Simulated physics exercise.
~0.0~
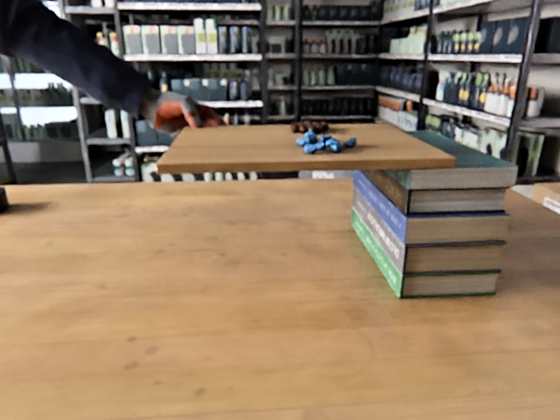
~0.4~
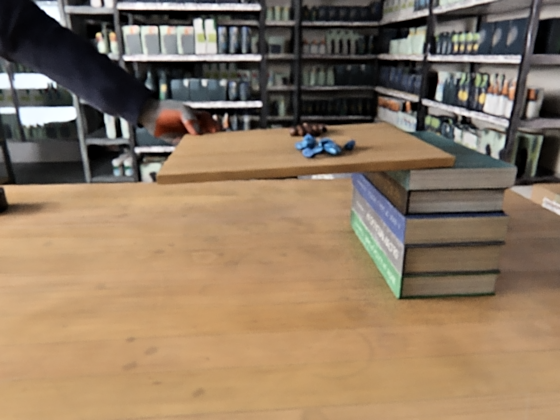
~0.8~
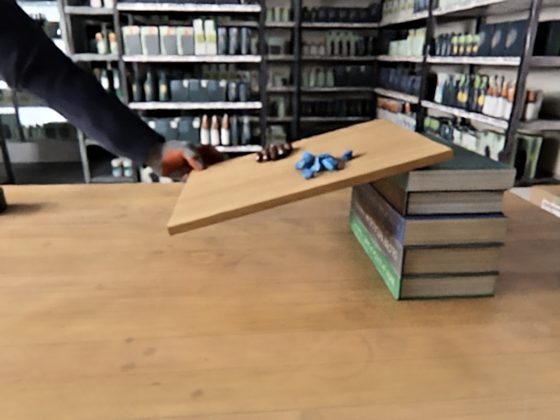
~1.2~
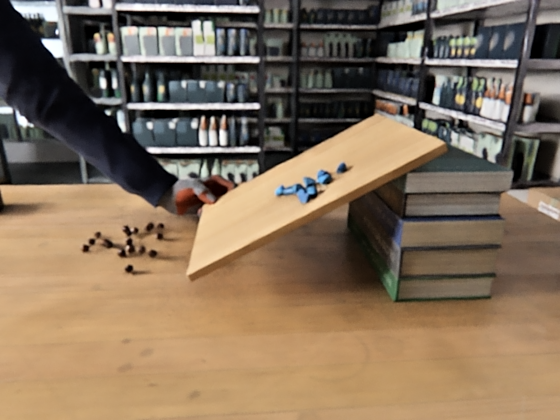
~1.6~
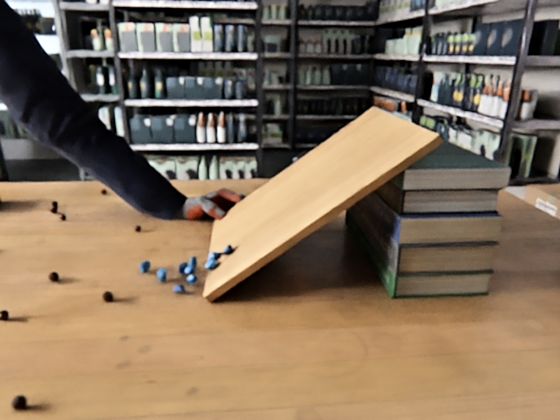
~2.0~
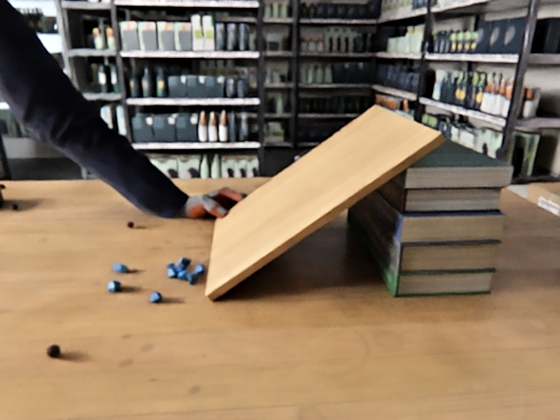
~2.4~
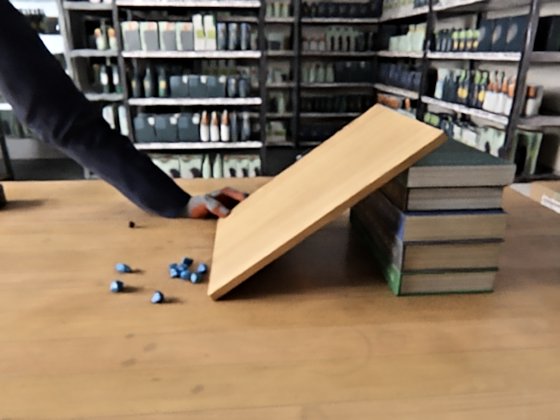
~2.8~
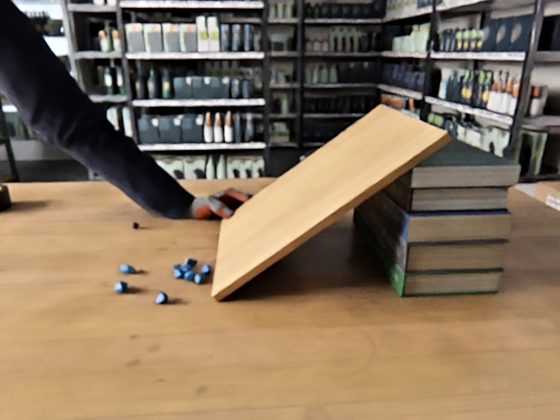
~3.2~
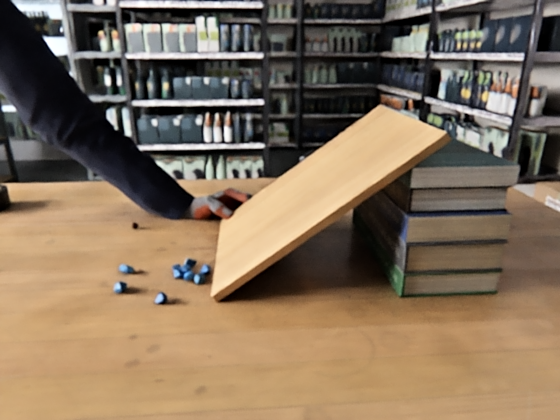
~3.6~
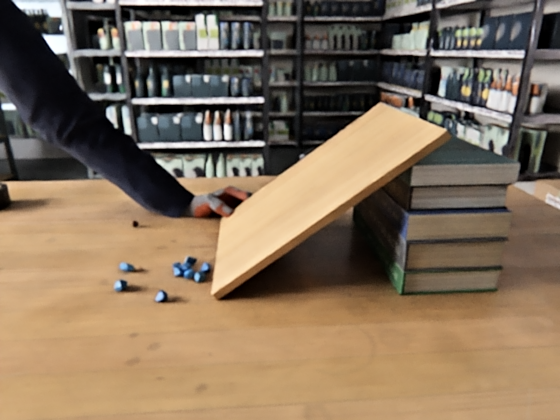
On a wooden table before shelves of bottles, a hand lowered one end of a board propped on stacked books; small dark balls rolled off first and scattered mostly out of sight, then blue pieces slid down and settled near the board's foot.
